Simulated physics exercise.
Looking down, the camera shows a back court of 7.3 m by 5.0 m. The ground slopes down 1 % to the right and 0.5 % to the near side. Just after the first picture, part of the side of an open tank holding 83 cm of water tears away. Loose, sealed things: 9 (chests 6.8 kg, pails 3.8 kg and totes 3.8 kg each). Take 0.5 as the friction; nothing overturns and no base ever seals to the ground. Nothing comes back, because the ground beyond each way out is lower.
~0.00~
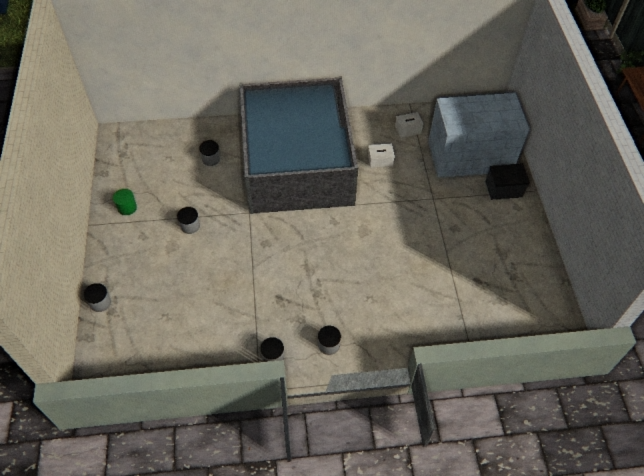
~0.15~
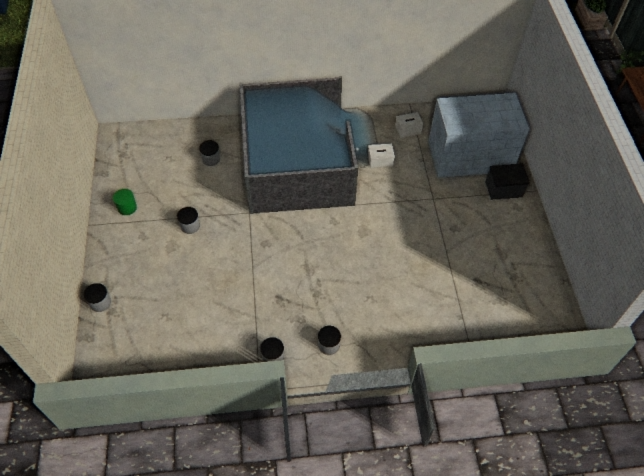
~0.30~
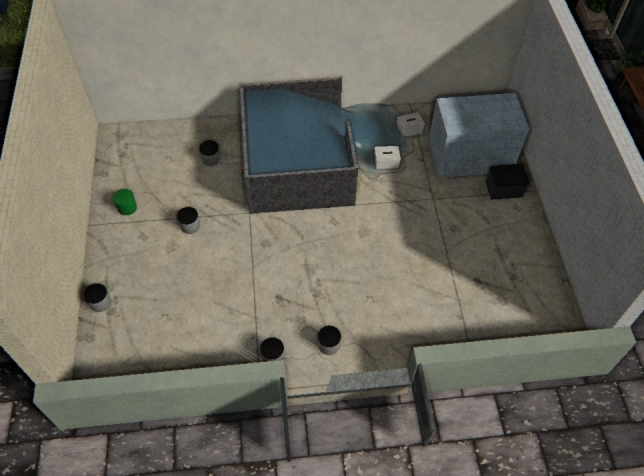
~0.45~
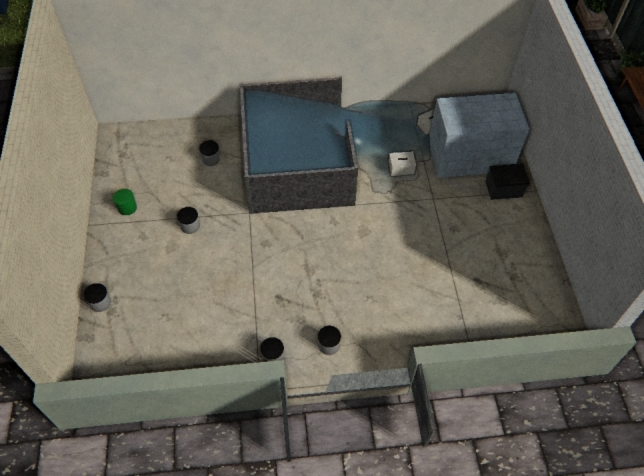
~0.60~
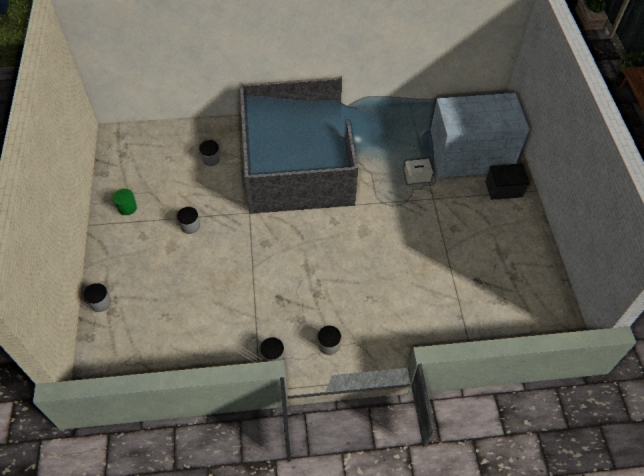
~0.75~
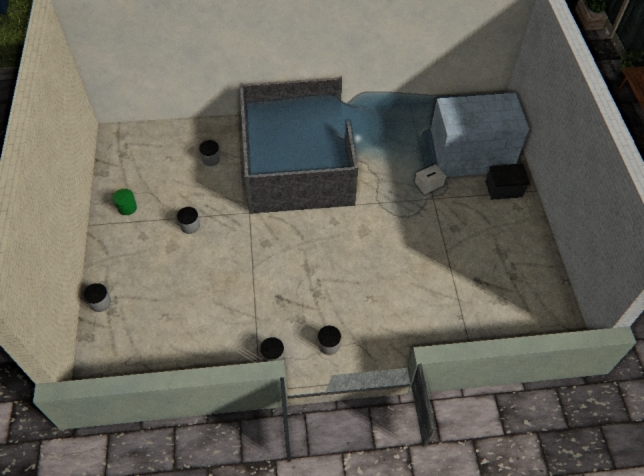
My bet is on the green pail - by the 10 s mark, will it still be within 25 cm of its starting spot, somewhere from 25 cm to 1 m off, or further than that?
Still close to its start.
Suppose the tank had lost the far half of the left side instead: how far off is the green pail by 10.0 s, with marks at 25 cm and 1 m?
In that case the green pail travels far.
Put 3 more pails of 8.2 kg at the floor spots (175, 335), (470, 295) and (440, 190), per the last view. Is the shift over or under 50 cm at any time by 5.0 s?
Taking them in the order given: Falls short, exceeds it and exceeds it.
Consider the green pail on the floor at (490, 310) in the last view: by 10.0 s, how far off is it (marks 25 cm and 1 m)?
Well, it is shoved a long way.
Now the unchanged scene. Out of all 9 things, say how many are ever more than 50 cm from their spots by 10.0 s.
All told, that gives 6.
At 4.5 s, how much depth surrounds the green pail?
Around 0 cm.
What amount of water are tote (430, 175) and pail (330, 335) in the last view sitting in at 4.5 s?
Depth approx. 14 cm / 5 cm.
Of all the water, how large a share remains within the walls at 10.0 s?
Remaining: Approx. 86 per cent.
After 2.0 s the green pail is near (123, 197), 0.0 m from its start, aground; 0 of 9 are out; 1 afloat.
After 4.5 s the green pail is near (123, 197), 0.0 m from its start, aground; 0 of 9 are out; 3 afloat.
After 7.0 s the green pail is near (123, 197), 0.0 m from its start, aground; 0 of 9 are out; 3 afloat.
After 10.0 s the green pail is near (123, 197), 0.0 m from its start, aground; 1 of 9 are out; 5 afloat.
